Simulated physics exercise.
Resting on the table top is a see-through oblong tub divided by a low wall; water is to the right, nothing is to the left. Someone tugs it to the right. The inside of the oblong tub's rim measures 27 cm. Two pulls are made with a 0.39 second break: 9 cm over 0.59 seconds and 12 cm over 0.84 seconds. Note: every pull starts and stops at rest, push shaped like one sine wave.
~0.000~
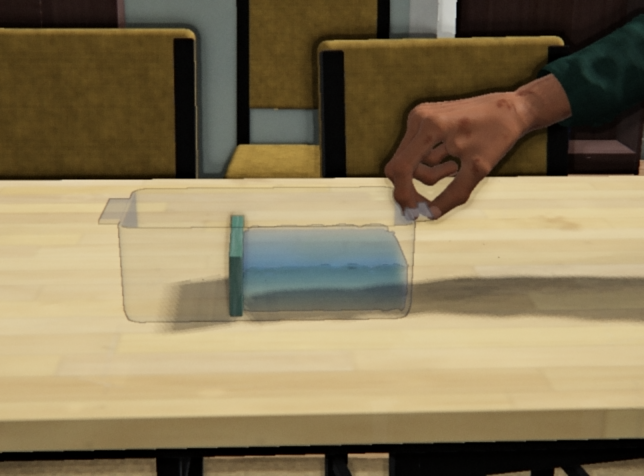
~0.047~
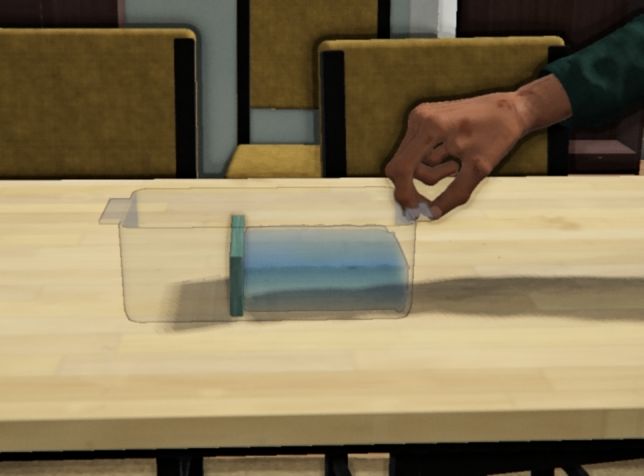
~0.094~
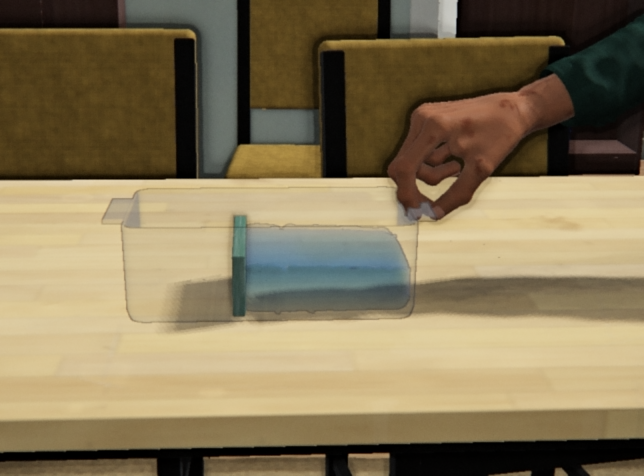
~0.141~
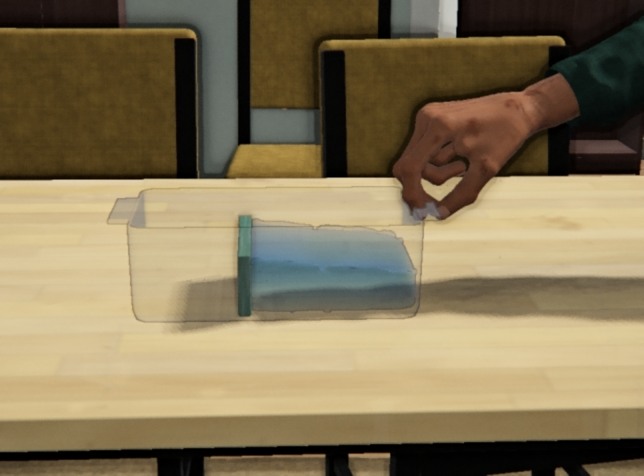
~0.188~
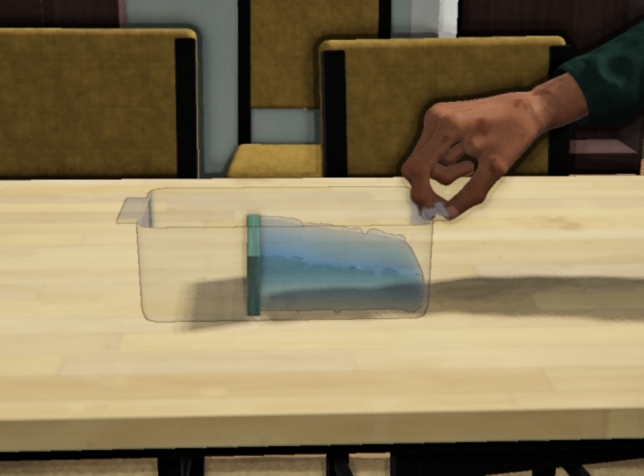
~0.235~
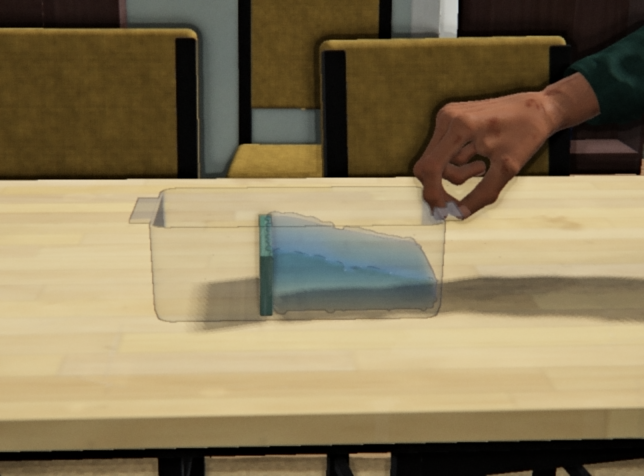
At first, a see-through oblong tub with a low dividing wall and blue water on its right side rests on a pale table, barely moving. A hand gripping the right rim then pulls it slightly rightward, and the water's surface slopes, higher by the divider and lower at the right end.
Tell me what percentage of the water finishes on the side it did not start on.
I would say 15 per cent.
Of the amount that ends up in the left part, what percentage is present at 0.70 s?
Close to 10 in a hundred.
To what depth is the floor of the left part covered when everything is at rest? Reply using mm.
Once calm, the layer is near 12 mm.
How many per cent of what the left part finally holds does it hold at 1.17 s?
Around 50%.
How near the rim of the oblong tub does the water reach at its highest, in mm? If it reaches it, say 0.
My guess is close to 0 mm.
After 0.70 s it has gone 9 cm; 1 per cent is on the left side and 0 is out of the oblong tub.
After 1.17 s it has gone 10 cm; 8 per cent is on the left side and 0 is out of the oblong tub.
After 1.64 s it has gone 20 cm; 11 per cent is on the left side and 0 is out of the oblong tub.
After 2.11 s it has gone 21 cm; 15 per cent is on the left side and 0 is out of the oblong tub.
In the end 15 per cent is on the left side and 0 is out of the oblong tub.
